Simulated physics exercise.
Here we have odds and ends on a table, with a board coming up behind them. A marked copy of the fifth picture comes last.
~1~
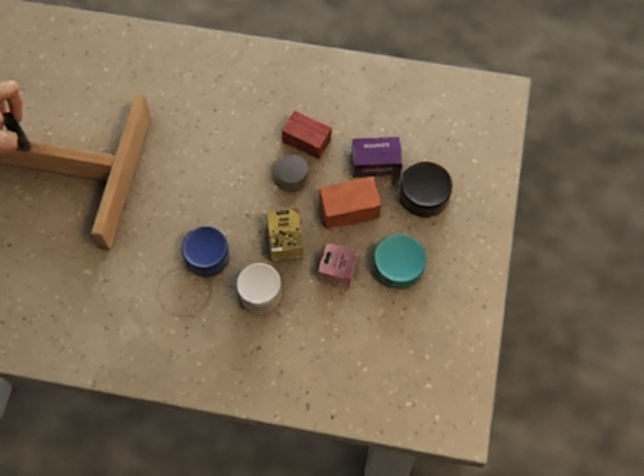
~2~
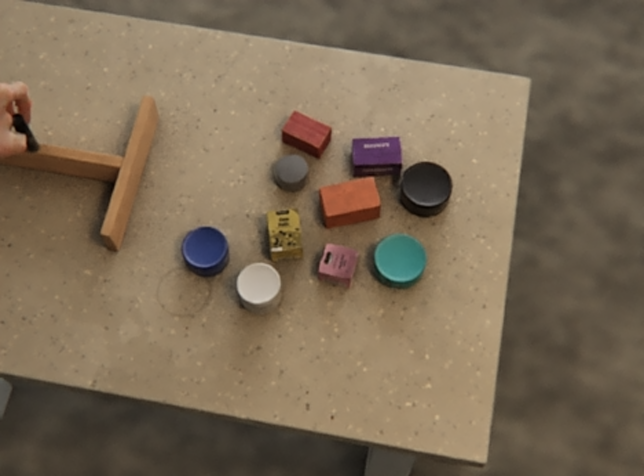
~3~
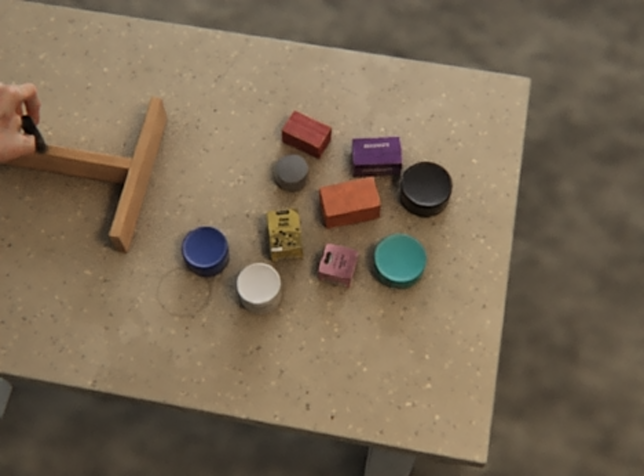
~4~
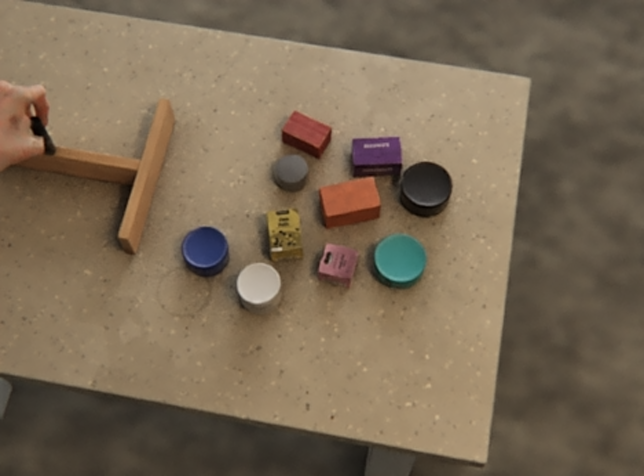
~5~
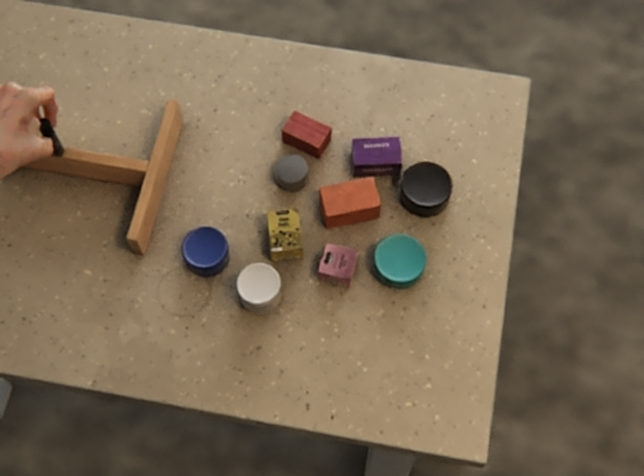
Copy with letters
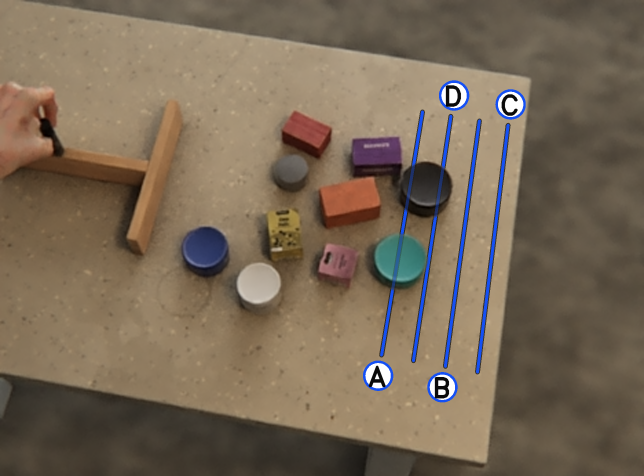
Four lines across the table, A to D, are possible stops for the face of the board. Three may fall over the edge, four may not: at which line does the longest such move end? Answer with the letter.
It can go as far as B.
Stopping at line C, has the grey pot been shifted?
Yes.
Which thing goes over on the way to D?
The turquoise tub goes over.
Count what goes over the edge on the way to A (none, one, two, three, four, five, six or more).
In all, none.
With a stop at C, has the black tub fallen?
By then, yes.
On the marked copy, A at (403, 226); B at (463, 236); C at (494, 241); D at (433, 231).
Following B. Soon after the start, board (263, 186); white tub (276, 304); blue jar (278, 264).
Later, board (375, 204); turquoise tub (477, 277); black tub (463, 186).
In the end, board (463, 219); black tub over the edge; turquoise tub over the edge; three fallen.
As for the rest, A is within the limit but short; C drops six; D is within the limit but short.
